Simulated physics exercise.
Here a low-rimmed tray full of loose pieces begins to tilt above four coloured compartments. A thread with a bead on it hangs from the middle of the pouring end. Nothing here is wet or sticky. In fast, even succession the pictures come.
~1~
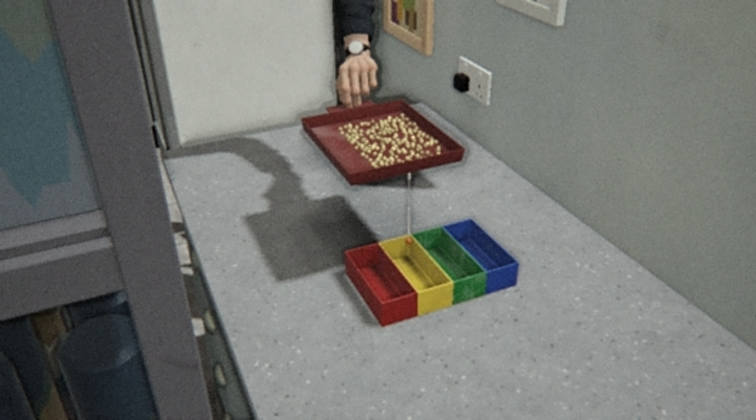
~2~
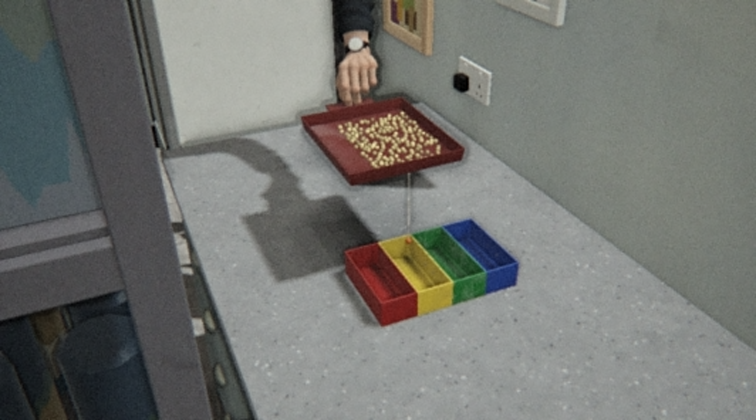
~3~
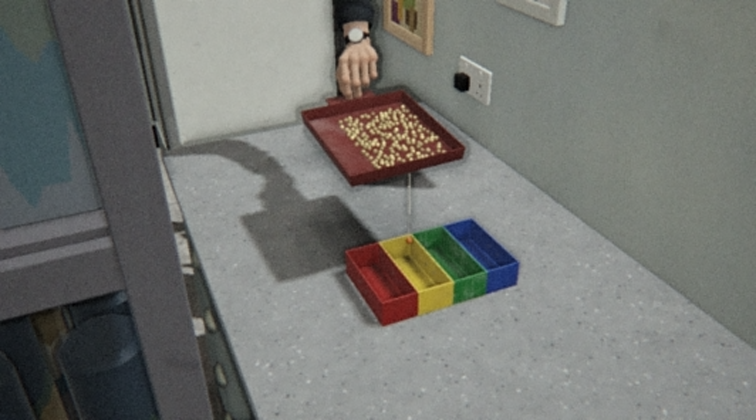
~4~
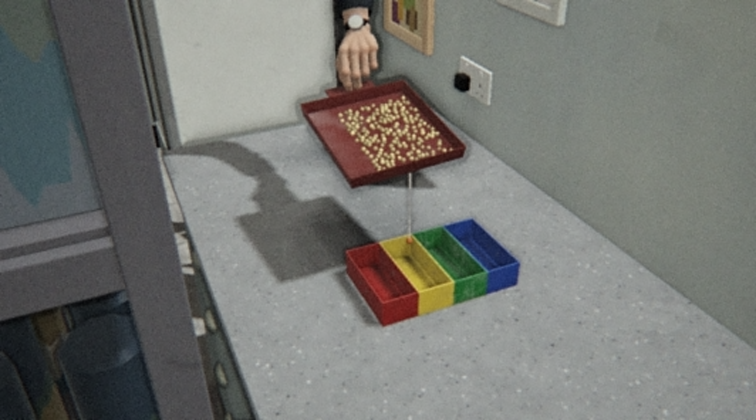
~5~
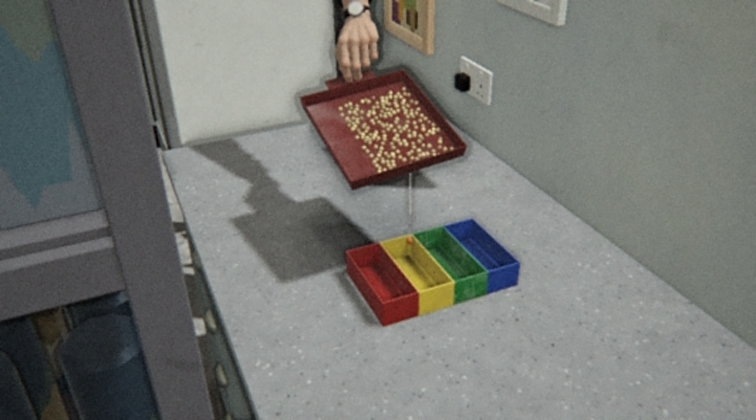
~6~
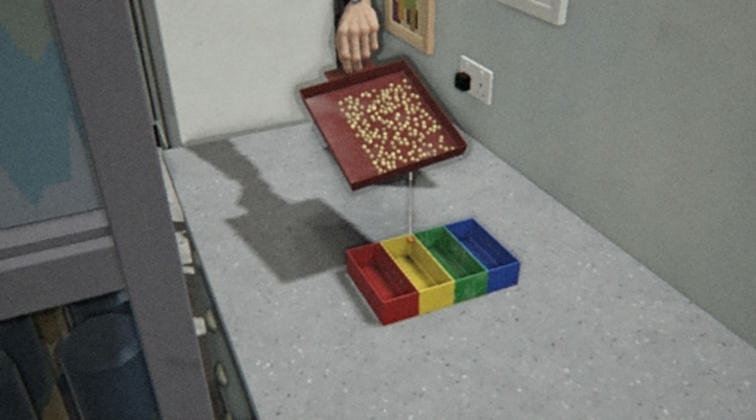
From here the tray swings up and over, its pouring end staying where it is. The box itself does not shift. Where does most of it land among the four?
Most of it lands in the red cell.
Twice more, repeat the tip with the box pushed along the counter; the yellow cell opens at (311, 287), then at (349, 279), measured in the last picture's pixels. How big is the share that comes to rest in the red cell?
First placement: Some 0 %; second placement: Some 0 %.
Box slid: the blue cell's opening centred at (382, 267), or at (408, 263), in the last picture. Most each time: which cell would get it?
That blue cell first, that green cell second.
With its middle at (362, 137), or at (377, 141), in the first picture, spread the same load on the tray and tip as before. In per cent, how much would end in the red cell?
Respectively 60 and 70 in a hundred.
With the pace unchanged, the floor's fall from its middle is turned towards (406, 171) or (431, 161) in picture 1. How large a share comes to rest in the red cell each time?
Lab note: Try one about 20 %, try two about 0 %.
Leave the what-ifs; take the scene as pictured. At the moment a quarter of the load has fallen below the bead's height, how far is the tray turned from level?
It is at around 115 degrees.
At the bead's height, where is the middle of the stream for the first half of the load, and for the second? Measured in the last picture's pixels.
Earlier half at (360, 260), later half at (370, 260).
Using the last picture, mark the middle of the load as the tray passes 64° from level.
Roughly (382, 174).
Shortly afterwards, tray tipped steeply; all but a few on the tray; only a few falling or outside the box.
Next, tray tipped past a quarter turn; the bulk on the tray; a little in the red cell; a little falling or outside the box.
Some moments later, tray tipped past a quarter turn; near two thirds in the red cell; a little in the yellow cell; only a few in the green cell; near a quarter falling or outside the box.
In the end, tray tipped past a quarter turn; near two thirds in the red cell; a little in the yellow cell; only a few in the green cell; none at all in the blue cell; near a quarter outside the box.
